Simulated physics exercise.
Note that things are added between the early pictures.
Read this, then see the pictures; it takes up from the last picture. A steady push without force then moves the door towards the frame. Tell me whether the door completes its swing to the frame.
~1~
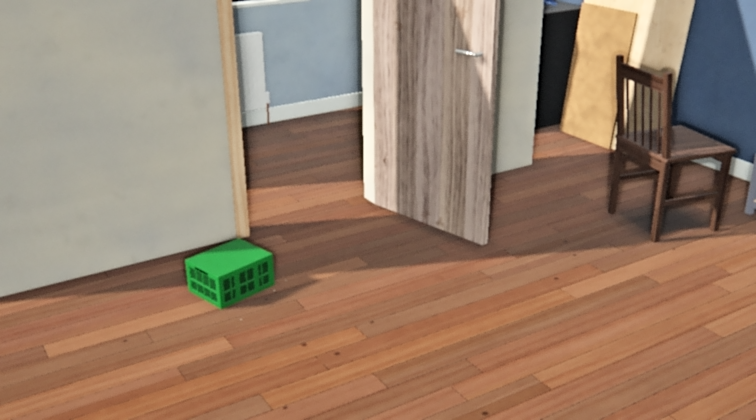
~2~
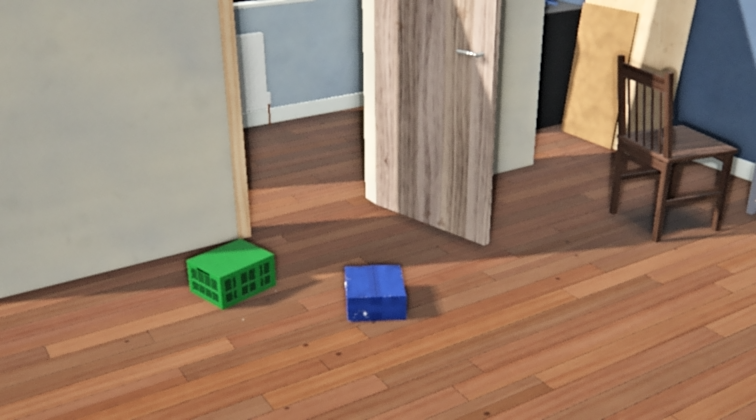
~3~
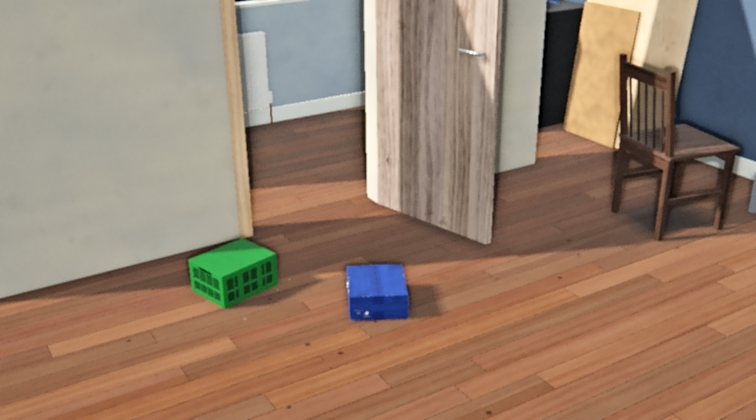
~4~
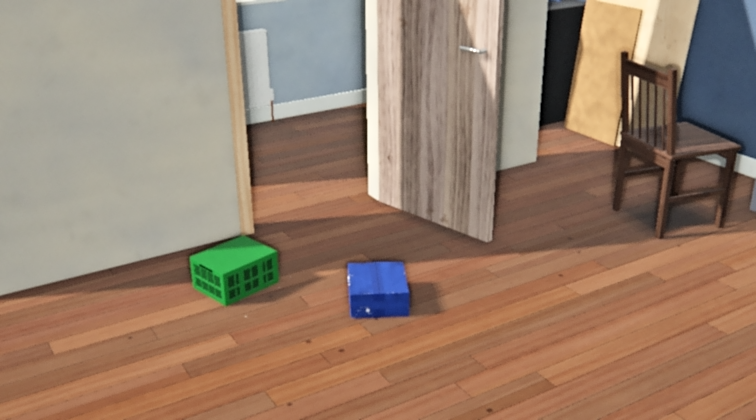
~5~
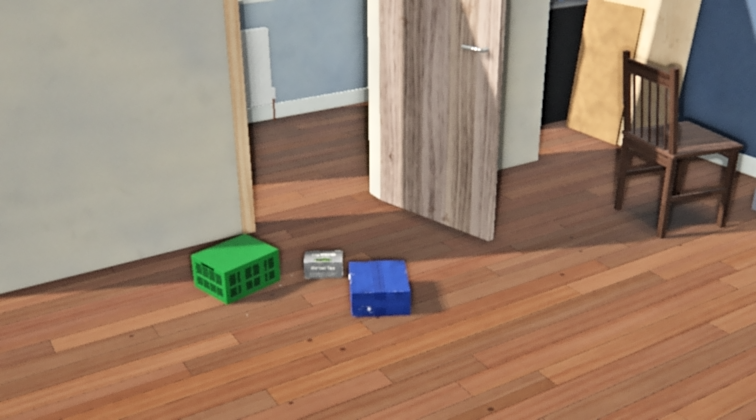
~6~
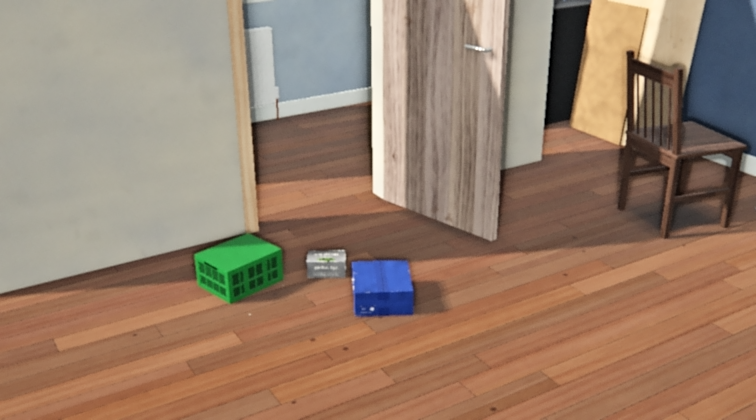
My guess: Door fully home.
Then, 0.70 s past the last view, door 87° open.
Then, 1.30 s past the last view, door 61° open.
Then, 1.90 s past the last view, door 35° open.
Then, 2.40 s past the last view, door 13° open.
Finally, door 0° open; all 3 still in place. Final places as the last picture's camera would see them, grey box near (327, 264).
